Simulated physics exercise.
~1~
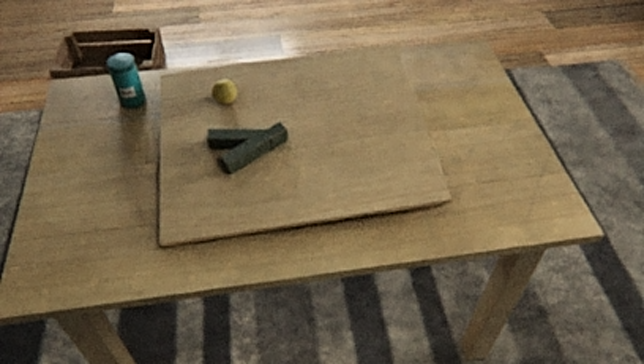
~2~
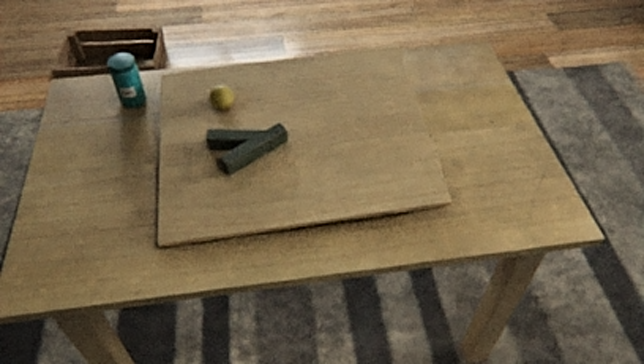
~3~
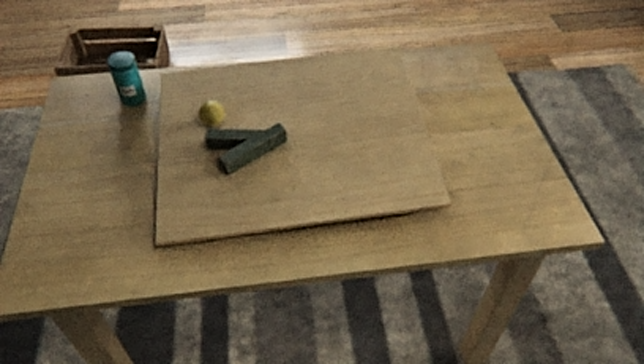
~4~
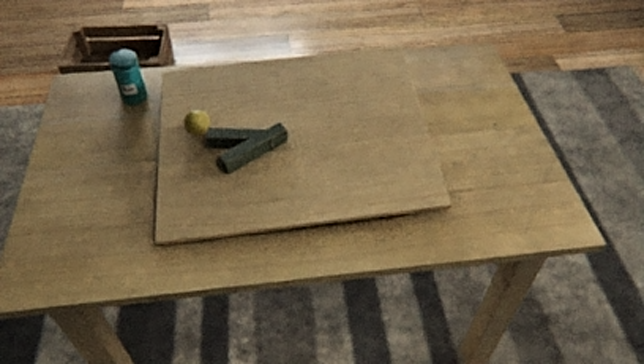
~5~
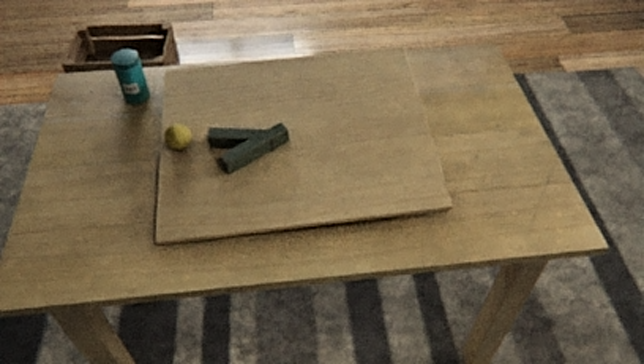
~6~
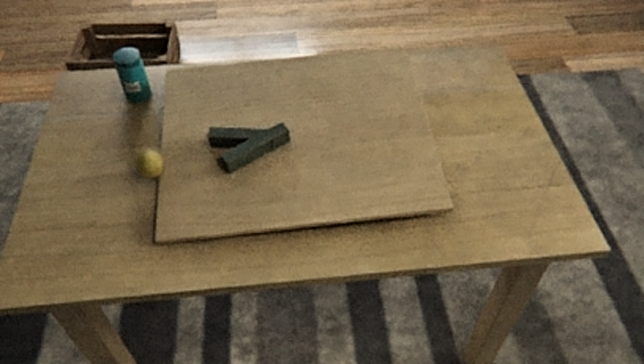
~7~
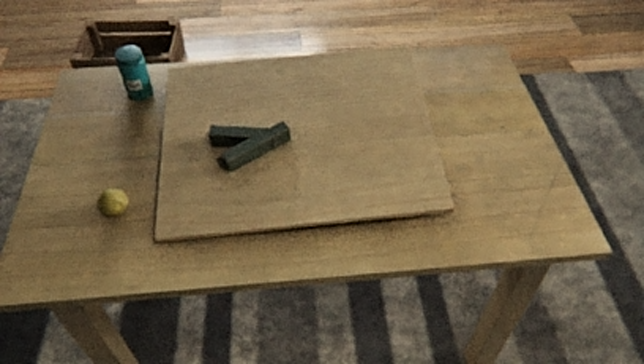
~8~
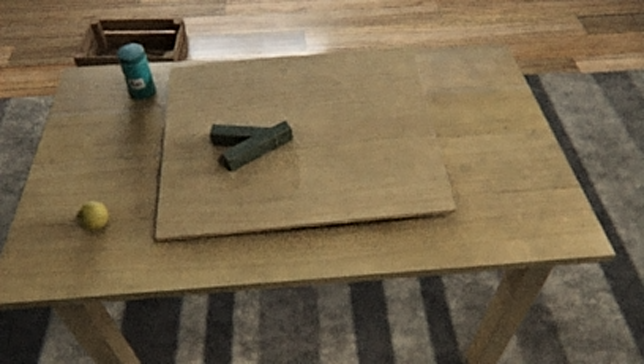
On a wooden table, a yellow lemon rolling down and left past a turquoise jar, off a raised board onto the tabletop.
